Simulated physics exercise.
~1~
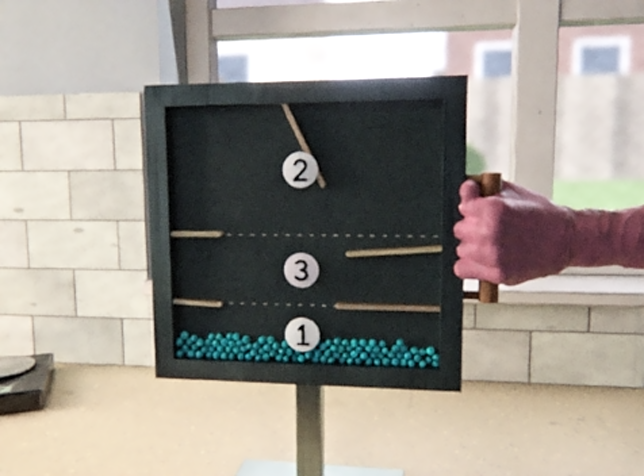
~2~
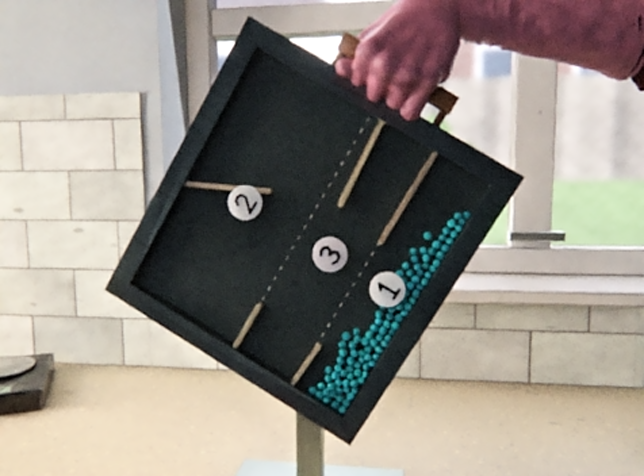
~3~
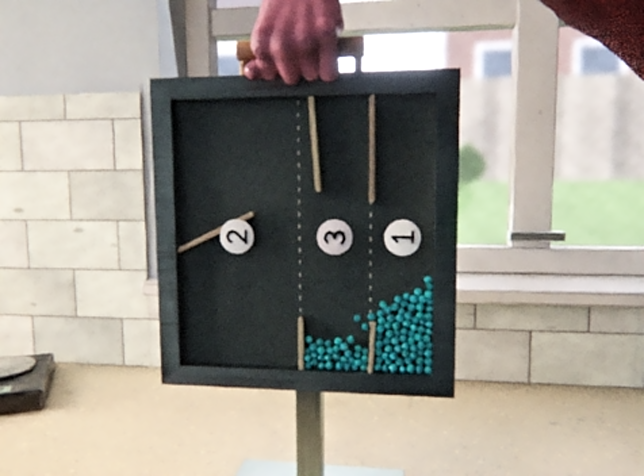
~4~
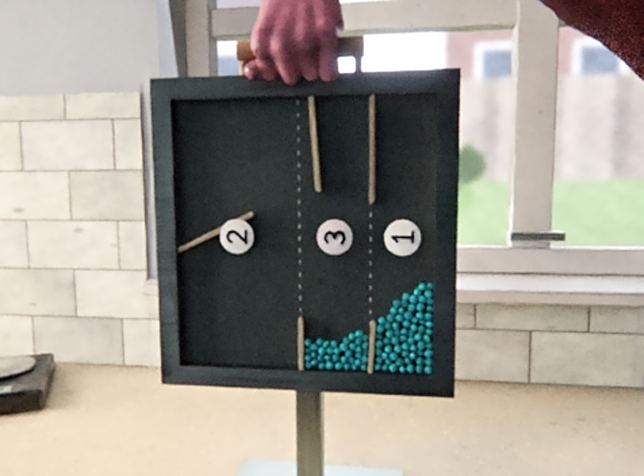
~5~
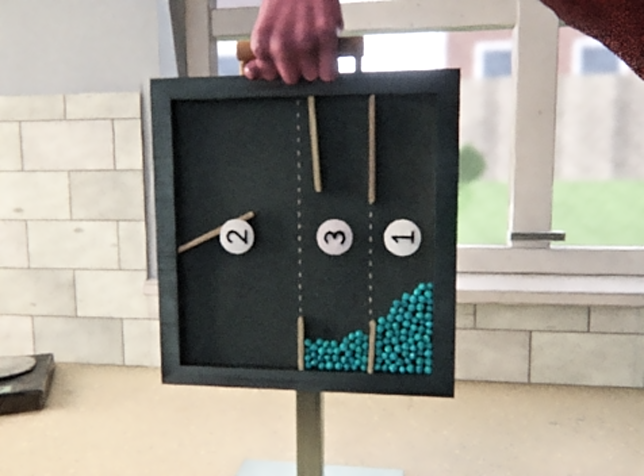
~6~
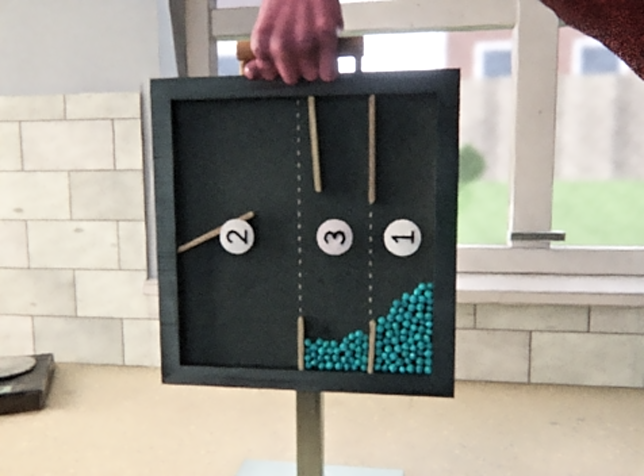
A hand turns a dark case anticlockwise onto its side, and turquoise beads spill into the middle strip.
